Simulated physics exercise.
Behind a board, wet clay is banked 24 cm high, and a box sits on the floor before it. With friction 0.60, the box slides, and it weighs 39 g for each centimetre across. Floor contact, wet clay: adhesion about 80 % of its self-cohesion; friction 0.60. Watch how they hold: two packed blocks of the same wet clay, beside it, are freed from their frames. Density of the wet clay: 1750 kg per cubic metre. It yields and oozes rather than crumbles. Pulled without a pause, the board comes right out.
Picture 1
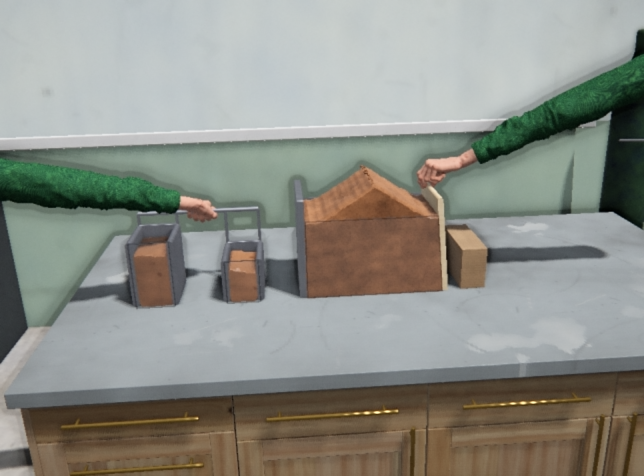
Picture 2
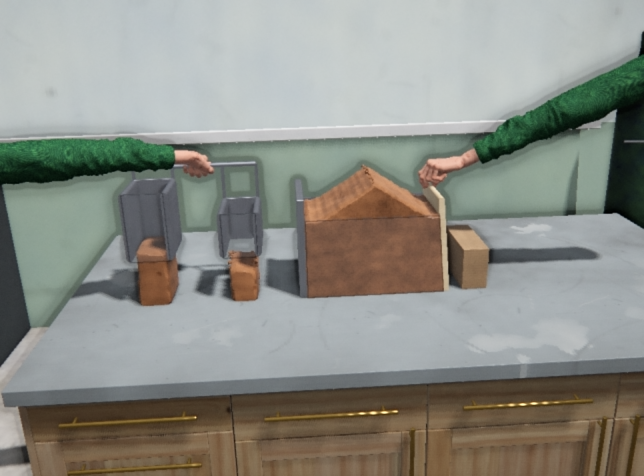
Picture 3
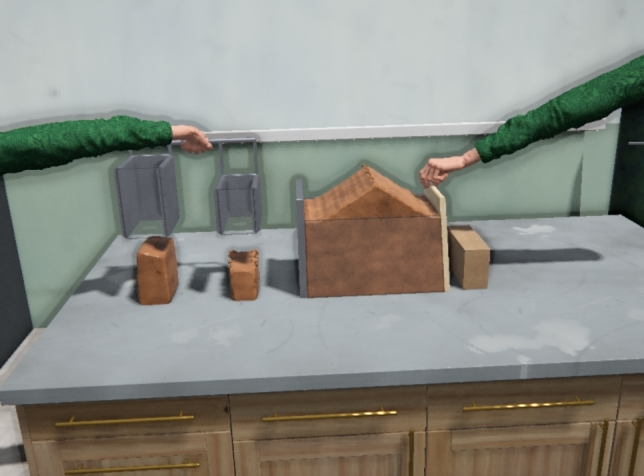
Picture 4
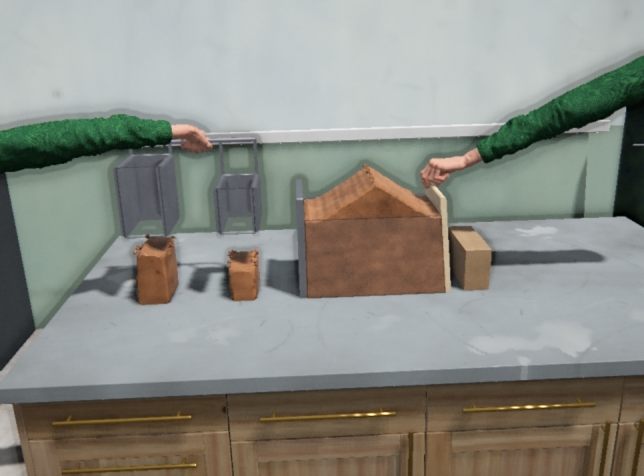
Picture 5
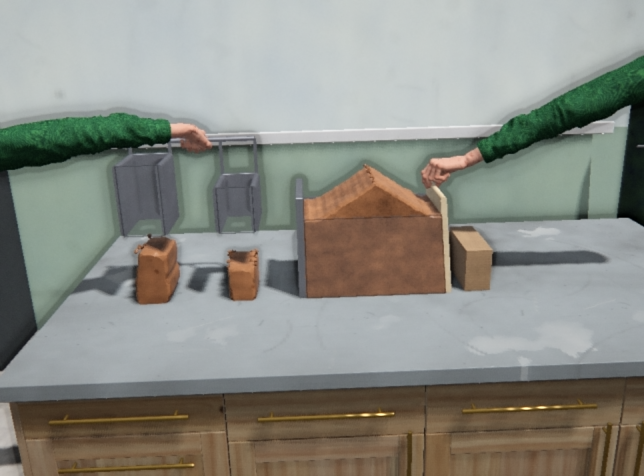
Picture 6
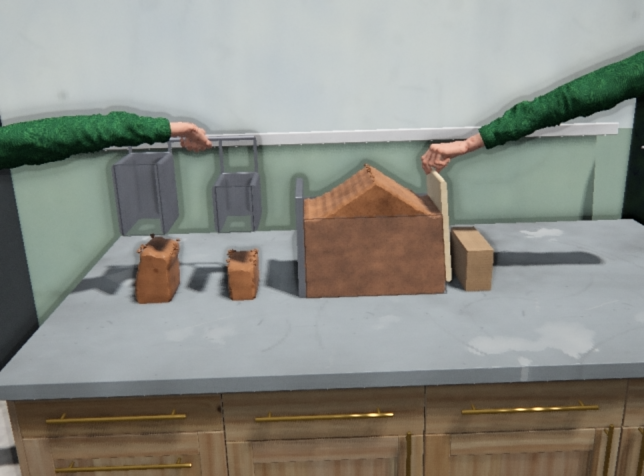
Green-sleeved hand lifting two grey casings off brown clay blocks, then another hand starting to raise a board beside a larger mound.
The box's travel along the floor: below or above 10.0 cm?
So that one lands not up to 10.0 cm, as it turns out.
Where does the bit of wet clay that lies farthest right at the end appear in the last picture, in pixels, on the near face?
Near (492, 280), I'd say.
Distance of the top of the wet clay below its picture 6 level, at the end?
About 8.0 cm.
Last picture + 0.20 s, the box has not moved.
Last picture + 0.44 s, the box has not moved.
Last picture + 0.67 s, the box has been pushed 3.6 cm.
Last picture + 0.91 s, the box has been pushed 7.9 cm.
Last picture + 1.03 s, the box has been pushed 7.9 cm.
